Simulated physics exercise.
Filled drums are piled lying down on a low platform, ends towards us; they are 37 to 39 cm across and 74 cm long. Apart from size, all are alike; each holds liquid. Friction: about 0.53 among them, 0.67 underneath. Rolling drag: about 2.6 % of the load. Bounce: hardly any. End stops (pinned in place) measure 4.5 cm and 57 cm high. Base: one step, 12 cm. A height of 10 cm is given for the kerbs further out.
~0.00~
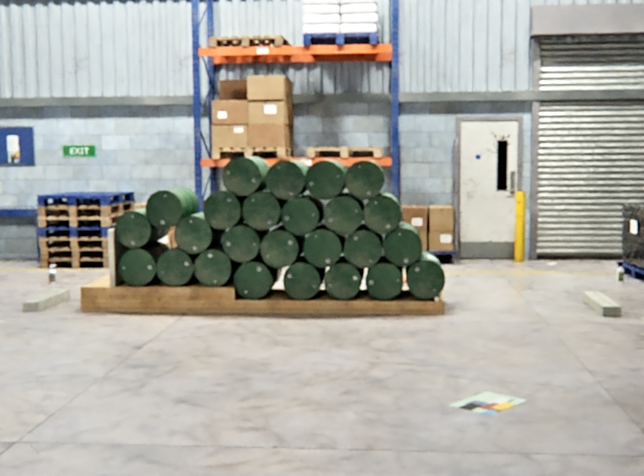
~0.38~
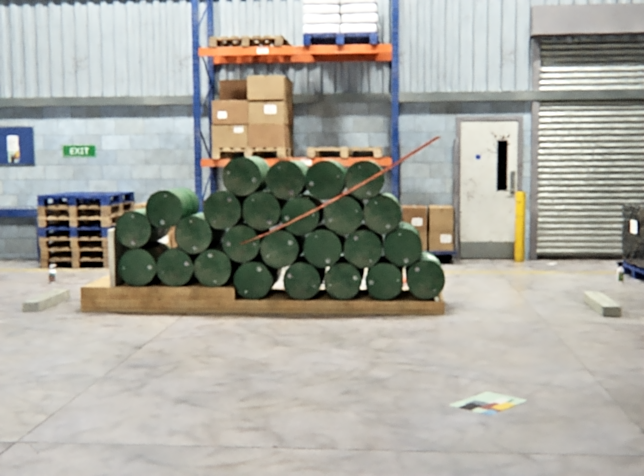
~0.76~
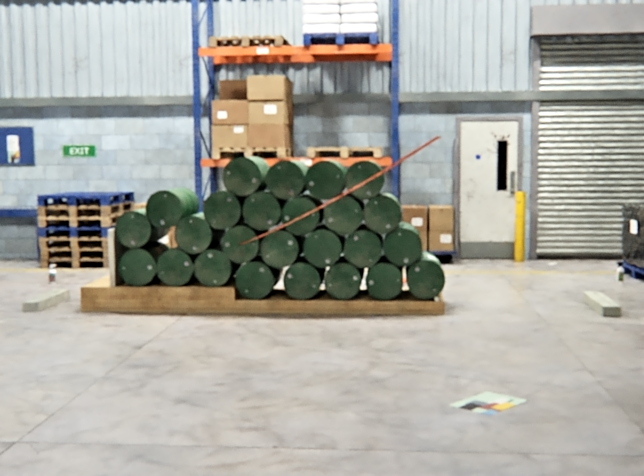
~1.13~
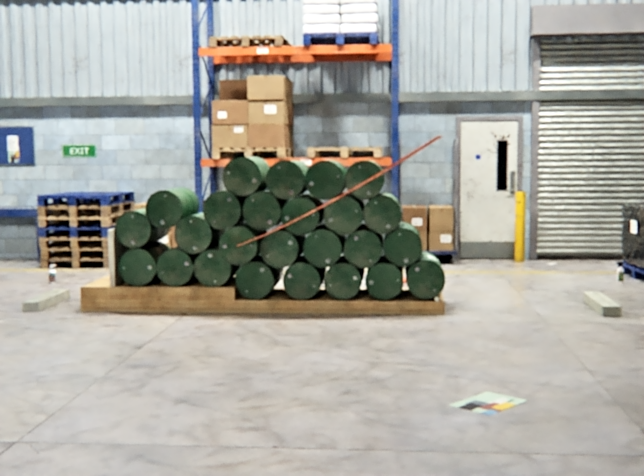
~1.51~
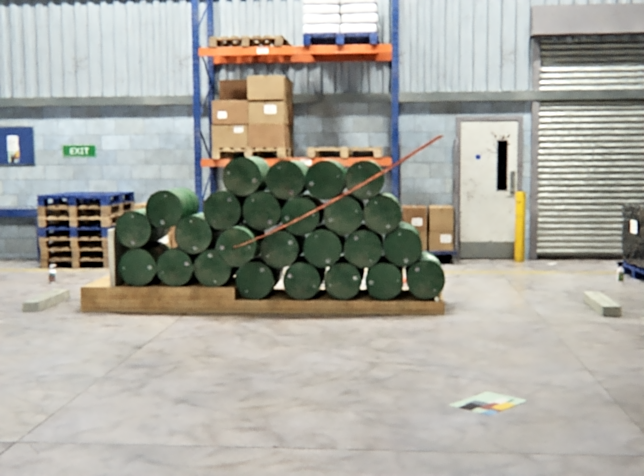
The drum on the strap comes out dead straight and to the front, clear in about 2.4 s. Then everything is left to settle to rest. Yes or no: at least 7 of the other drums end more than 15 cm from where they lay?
I'd go with: No.
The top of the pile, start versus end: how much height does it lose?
Something like 5 cm, I'd say.
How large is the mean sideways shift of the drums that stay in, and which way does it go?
To the right, roughly 0 cm.
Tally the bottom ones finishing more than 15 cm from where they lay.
The tally is 0.
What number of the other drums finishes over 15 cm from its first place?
The count is 0.
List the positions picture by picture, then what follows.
In the first frame, 25 drums, 7 on the base, highest (241, 177); left end board (57 cm) (111, 253); right round bar (4.5 cm) hidden; kerbs (32, 301) and (611, 306).
The drum on the strap has not moved yet, at (241, 244); the rest still, in the second frame.
The drum on the strap is 6 cm out, at (240, 244); the rest still; bottom ones (137, 268) (174, 268) (213, 268) (254, 281) (302, 281) (343, 281) (384, 282), in the third frame.
The drum on the strap is 18 cm out, at (238, 246); the rest still, in the fourth frame.
The drum on the strap is 32 cm out, at (235, 247); the rest still, in the fifth frame.
By 2.93 s, 0 now displaced over 15 cm.
By 3.09 s, 0 now displaced over 15 cm.
All still by 3.6 s, 0 moved over 15 cm; not one over the kerbs; top of the pile 1.5 m high, from 1.5 m.
